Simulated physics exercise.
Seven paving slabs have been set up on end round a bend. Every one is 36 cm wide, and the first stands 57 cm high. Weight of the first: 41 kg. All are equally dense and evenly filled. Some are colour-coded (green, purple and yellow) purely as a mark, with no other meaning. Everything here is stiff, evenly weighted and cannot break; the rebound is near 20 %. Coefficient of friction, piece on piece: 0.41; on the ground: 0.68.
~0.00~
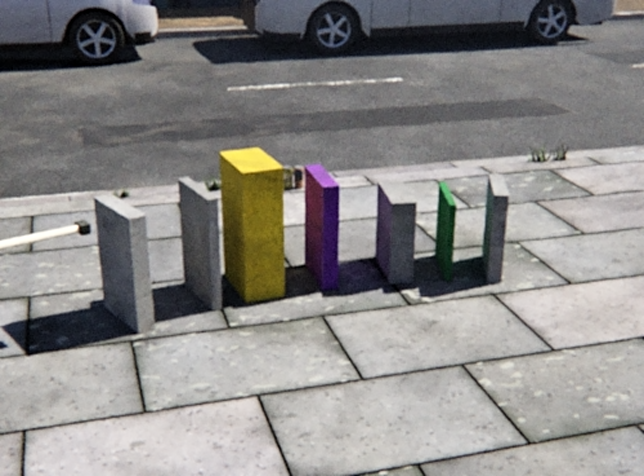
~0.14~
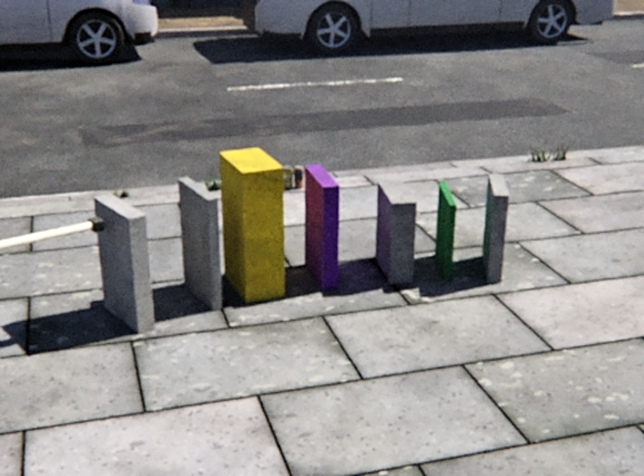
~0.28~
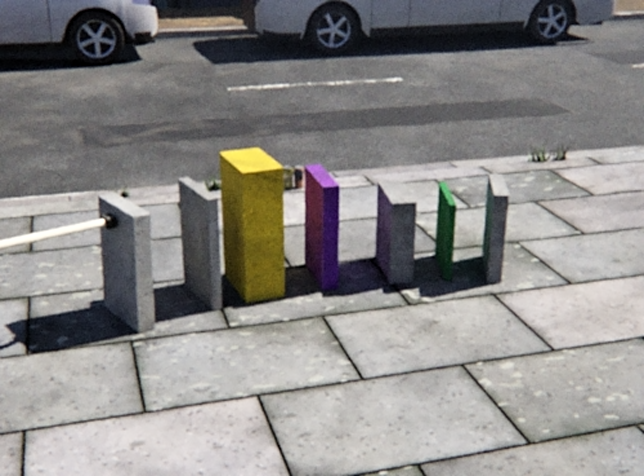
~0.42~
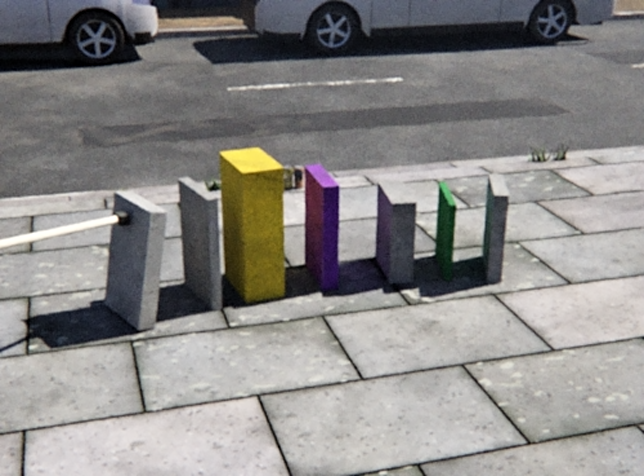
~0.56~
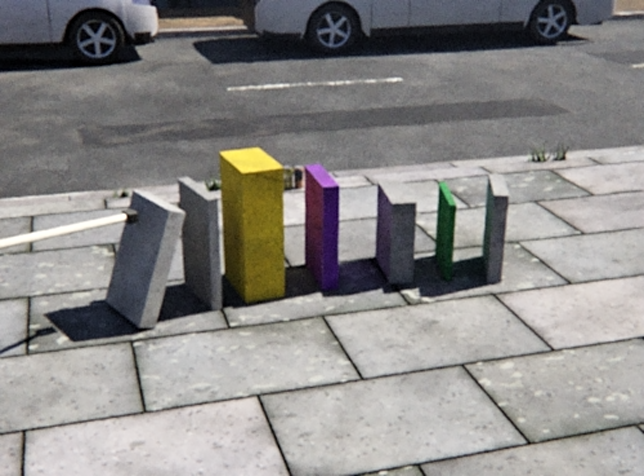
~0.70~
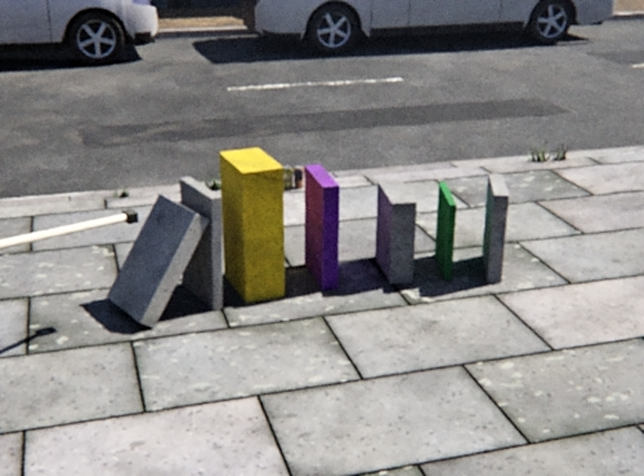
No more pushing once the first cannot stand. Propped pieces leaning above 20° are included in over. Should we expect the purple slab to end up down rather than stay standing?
No, it does stay standing.
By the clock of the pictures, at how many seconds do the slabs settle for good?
At roughly 1.0 s.
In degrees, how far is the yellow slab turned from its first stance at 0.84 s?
Measured against how it began, the tilt is near 0 degrees.
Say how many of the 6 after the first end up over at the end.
Exactly 0 of them.
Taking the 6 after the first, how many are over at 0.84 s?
0 by then.
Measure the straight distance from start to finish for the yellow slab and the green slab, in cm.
Moved: Yellow 0, green 0.
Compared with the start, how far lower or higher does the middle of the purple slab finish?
Lower by close to 0 cm.
By 0.76 s, none of the 6 other slabs over, 1 disturbed; purple slab unmoved.
When it is over (1.4 s), none of the 6 other slabs over, 1 disturbed; purple slab unmoved; yellow slab unmoved; green slab unmoved. Six left standing. In pixels of the last frame, middles, purple slab near (321, 227), yellow slab near (255, 223).
